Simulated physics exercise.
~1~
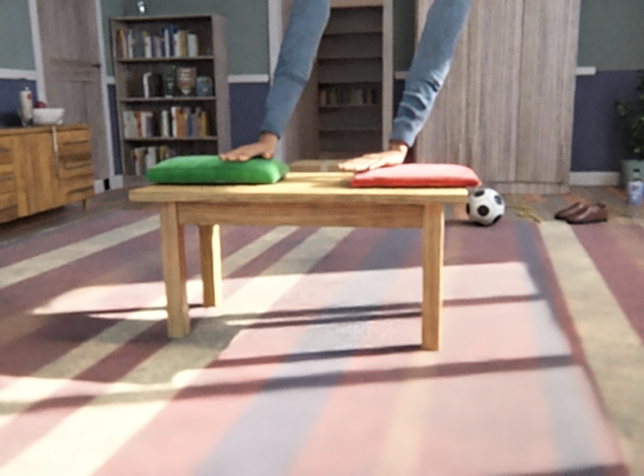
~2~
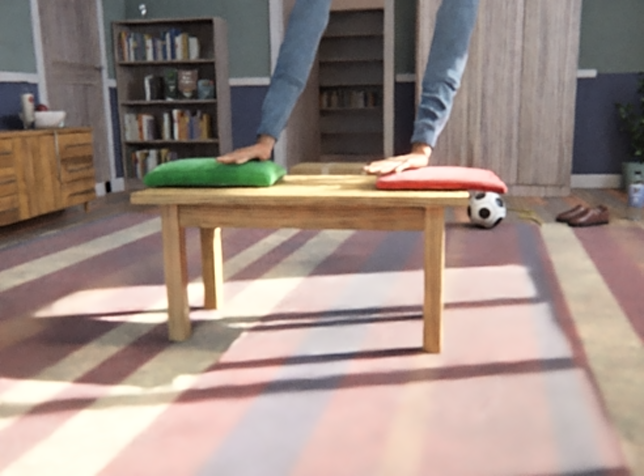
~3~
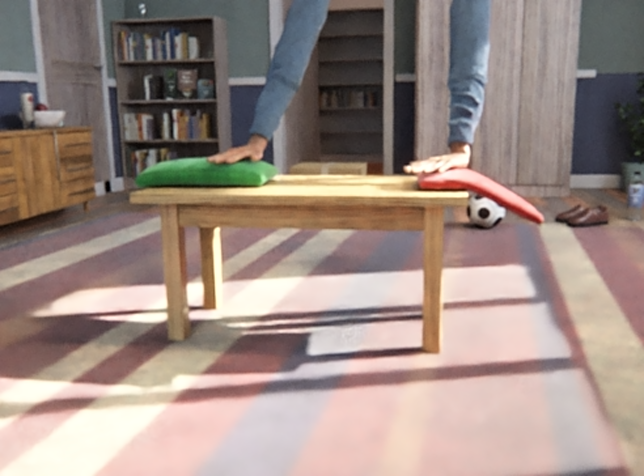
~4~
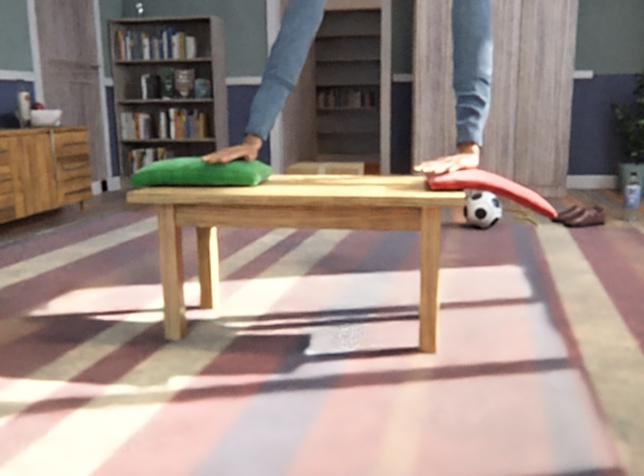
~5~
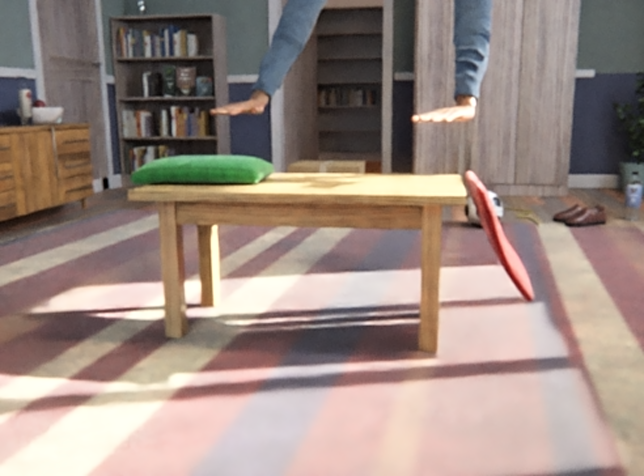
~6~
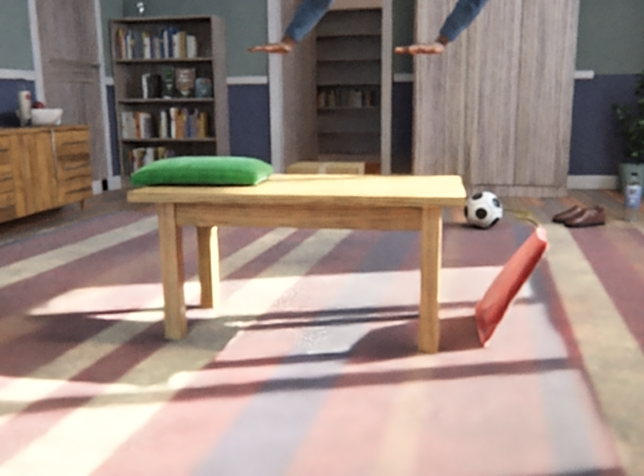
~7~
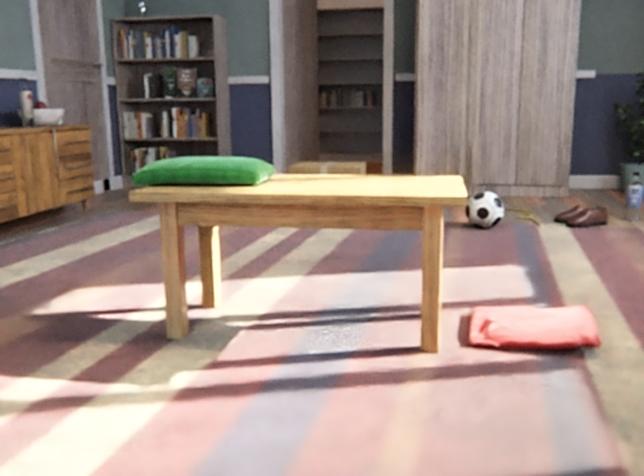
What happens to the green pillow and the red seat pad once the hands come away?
The green pillow stays in place on the left end of the bench, while the red seat pad slumps off the right end and lands on the rug.
A short wooden bench stands on a striped rug in a sunlit room, seen from low down at the front by a slightly swaying camera, with a green pillow at its left end and a red seat pad at its right. Two hands press on the cushions. They slide the red pad outward until it droops over the right end, while the green pillow shifts slightly left. The hands then lift away, and the red pad tips off and drops beside the bench. It ends lying flat on the rug, with the green pillow still on the bench.
